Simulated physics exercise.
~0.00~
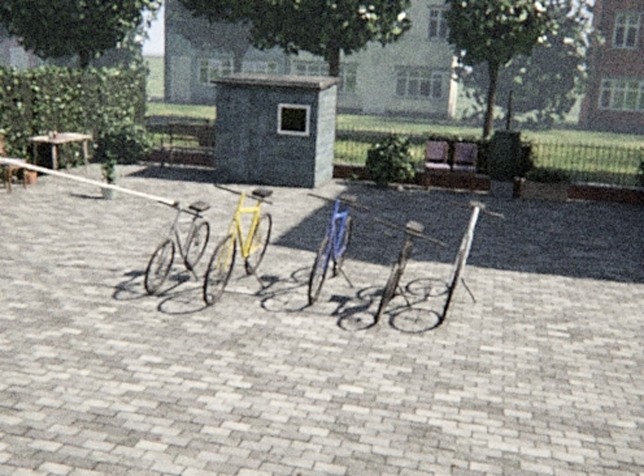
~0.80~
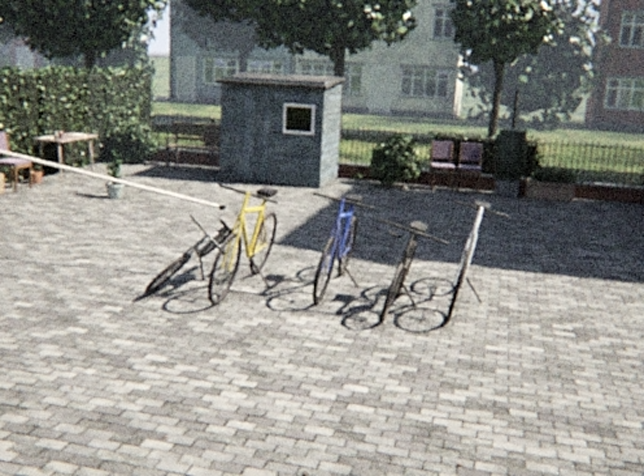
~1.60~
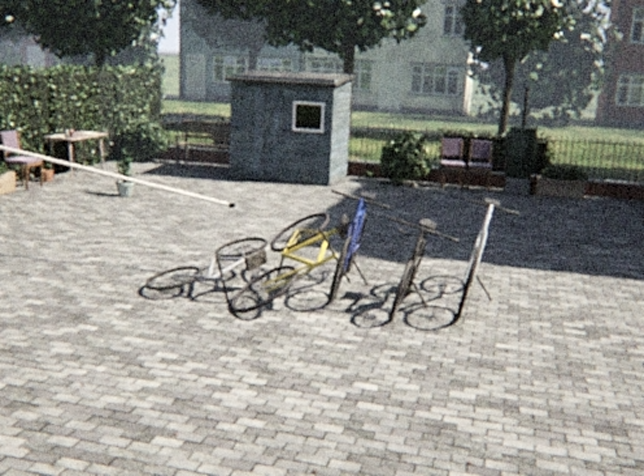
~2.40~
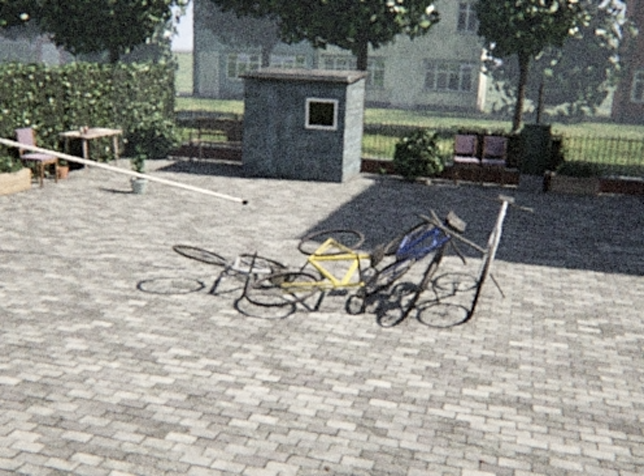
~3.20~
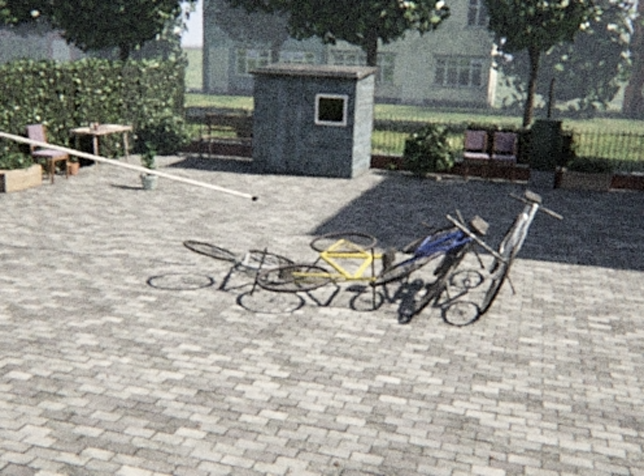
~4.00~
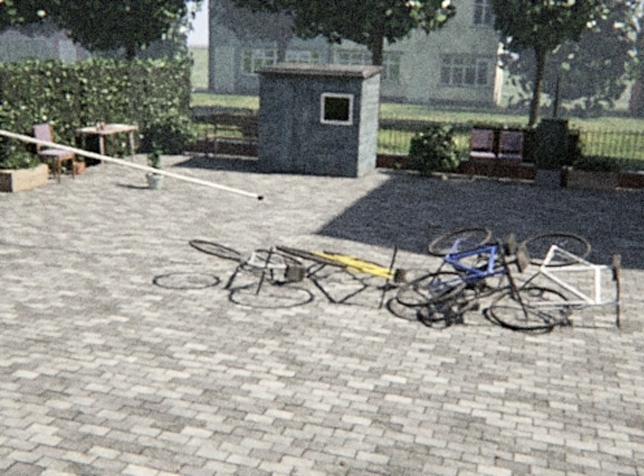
We see five bicycles parked in a row on a paved yard as a long pale pole pokes in from the left and the nearest one tips over, toppling the yellow bicycle, then the blue one and the last two, until all five lie in a tangled line.
